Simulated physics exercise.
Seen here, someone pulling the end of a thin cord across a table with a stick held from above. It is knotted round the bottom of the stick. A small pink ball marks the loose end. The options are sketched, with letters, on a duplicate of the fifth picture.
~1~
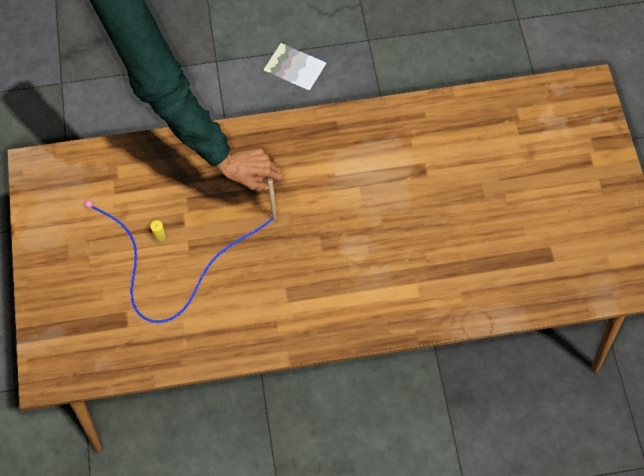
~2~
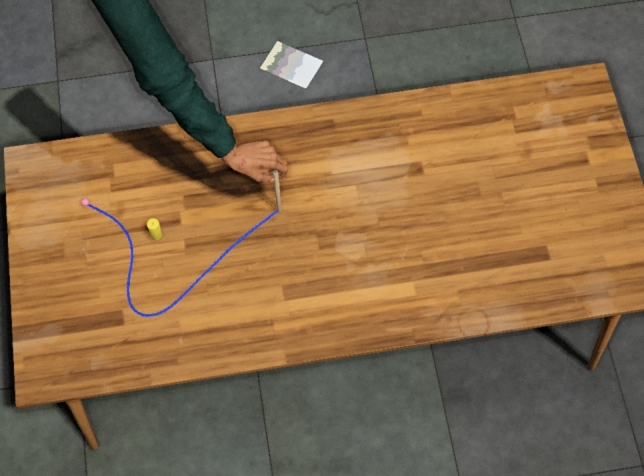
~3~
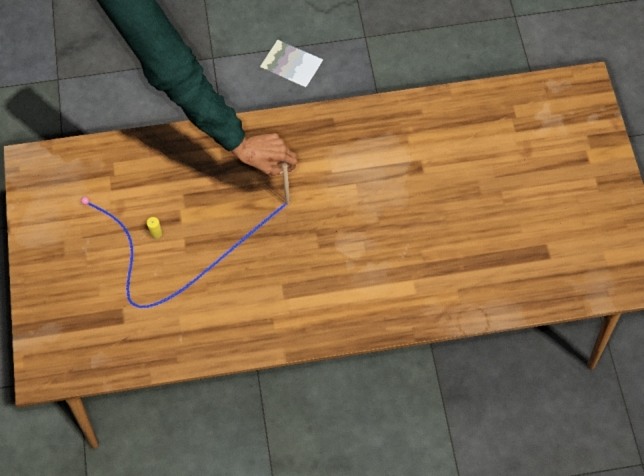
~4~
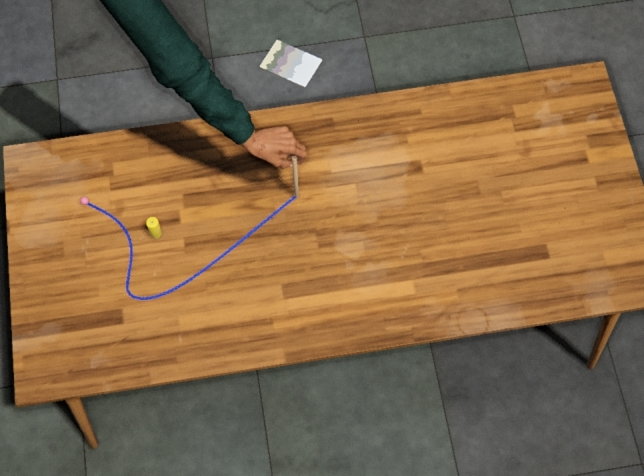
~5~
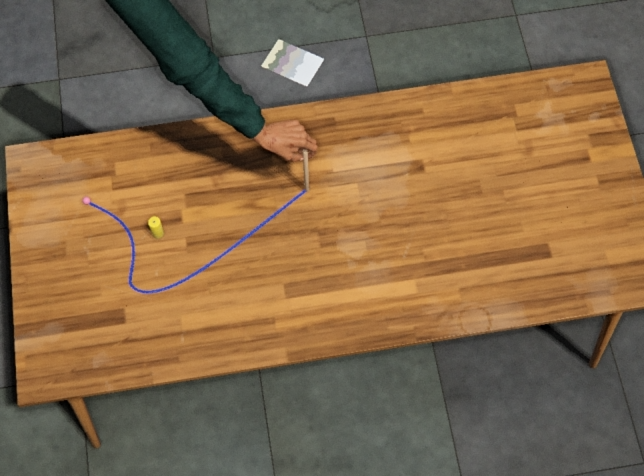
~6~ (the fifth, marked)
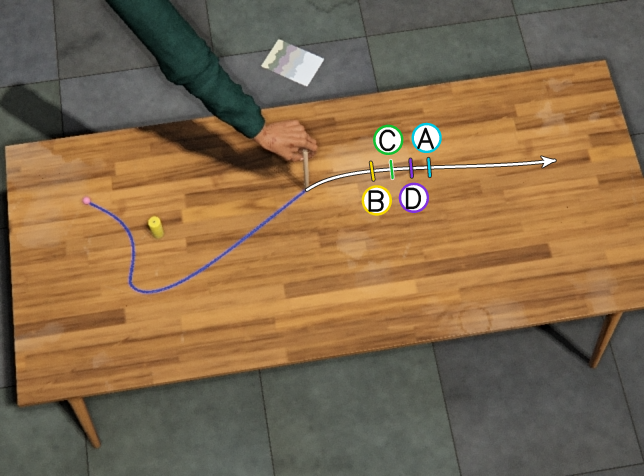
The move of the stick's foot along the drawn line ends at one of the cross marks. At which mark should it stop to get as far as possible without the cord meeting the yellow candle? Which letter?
Up to mark B.
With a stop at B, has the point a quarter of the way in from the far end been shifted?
Yes.
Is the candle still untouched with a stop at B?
Yes.
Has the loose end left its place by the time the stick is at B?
No.
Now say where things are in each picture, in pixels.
Yellow candle (158, 231); free end (89, 204), in the first picture.
Yellow candle (155, 230); free end (85, 202), in the second picture.
Yellow candle (155, 228); free end (85, 201), in the third picture.
Yellow candle (154, 228); free end (85, 201), in the fourth picture.
Yellow candle (156, 228); free end (87, 201), in the fifth picture.
On the copy, A at (429, 167); B at (372, 171); C at (392, 169); D at (411, 168); the route from (307, 190) via (429, 167) to (555, 161).
On B. First, foot of the stick (328, 180), middle of the cord (191, 268), free end (87, 201).
Then, foot of the stick (351, 174), middle of the cord (209, 252), free end (87, 201).
Finally, foot of the stick (372, 171), middle of the cord (224, 238), free end (87, 201); nothing has been touched.
By contrast, A brings the cord against the candle; C brings the cord against the candle; D brings the cord against the candle.
